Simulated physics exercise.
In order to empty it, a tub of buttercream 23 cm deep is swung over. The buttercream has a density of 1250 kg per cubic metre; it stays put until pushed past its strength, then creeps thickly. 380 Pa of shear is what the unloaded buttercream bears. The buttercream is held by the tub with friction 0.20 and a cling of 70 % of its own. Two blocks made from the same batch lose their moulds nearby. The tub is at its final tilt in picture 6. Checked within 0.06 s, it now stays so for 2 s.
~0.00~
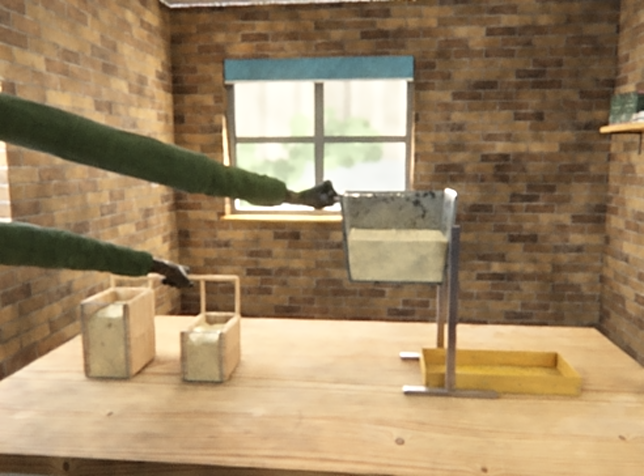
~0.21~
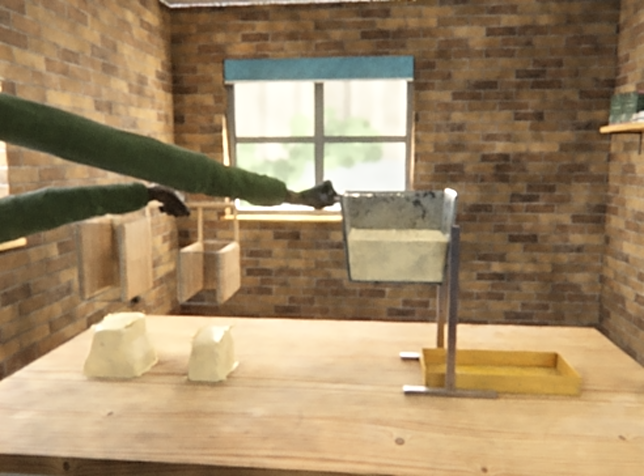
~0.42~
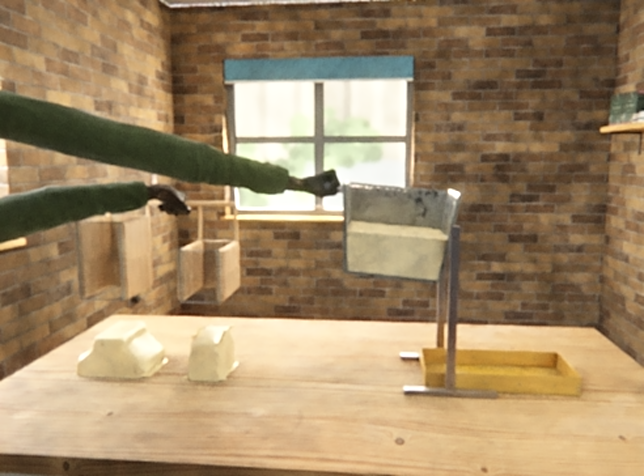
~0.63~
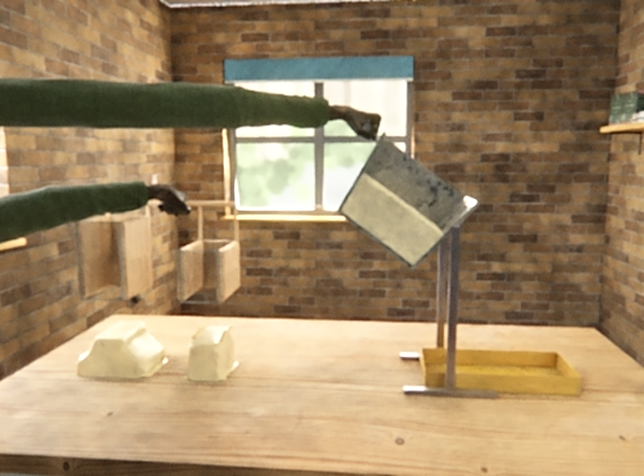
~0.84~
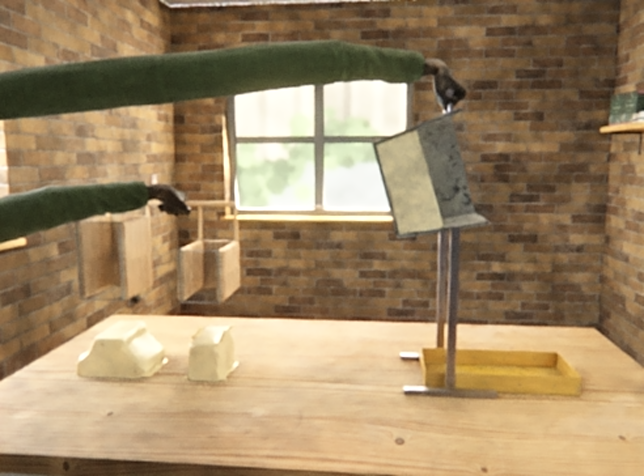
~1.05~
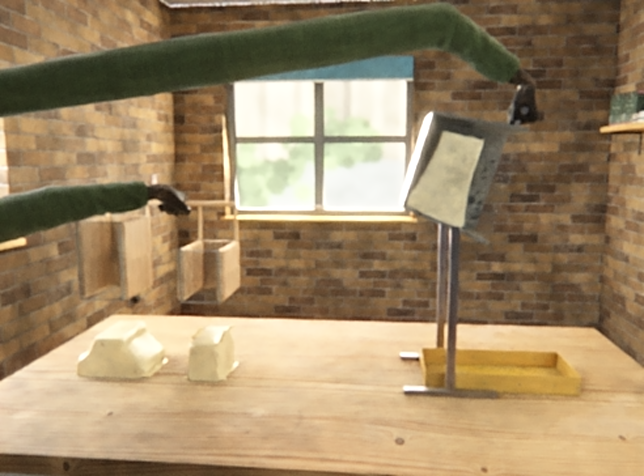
In this clip, a green-sleeved arm lifts two moulds off pale blocks, which sag, the left one more, while another arm swings a metal tub of pale buttercream on a stand over to the right, past upright.
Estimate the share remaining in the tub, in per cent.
I would say roughly 0 per cent remains in the tub.
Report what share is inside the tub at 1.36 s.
Near 30 in a hundred.
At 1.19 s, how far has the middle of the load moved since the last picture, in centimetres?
Something like 11 cm, I'd say.
By 1.19 s, the tub is at 107 degrees and holds 81 %.
By 1.36 s, the tub is at 107 degrees and holds 28 %.
By 1.53 s, the tub is at 107 degrees and holds 0 %.
By 1.70 s, the tub is at 107 degrees and holds 0 %.
By 3.05 s, at the end, the tub is at 107 degrees and holds 0 %.
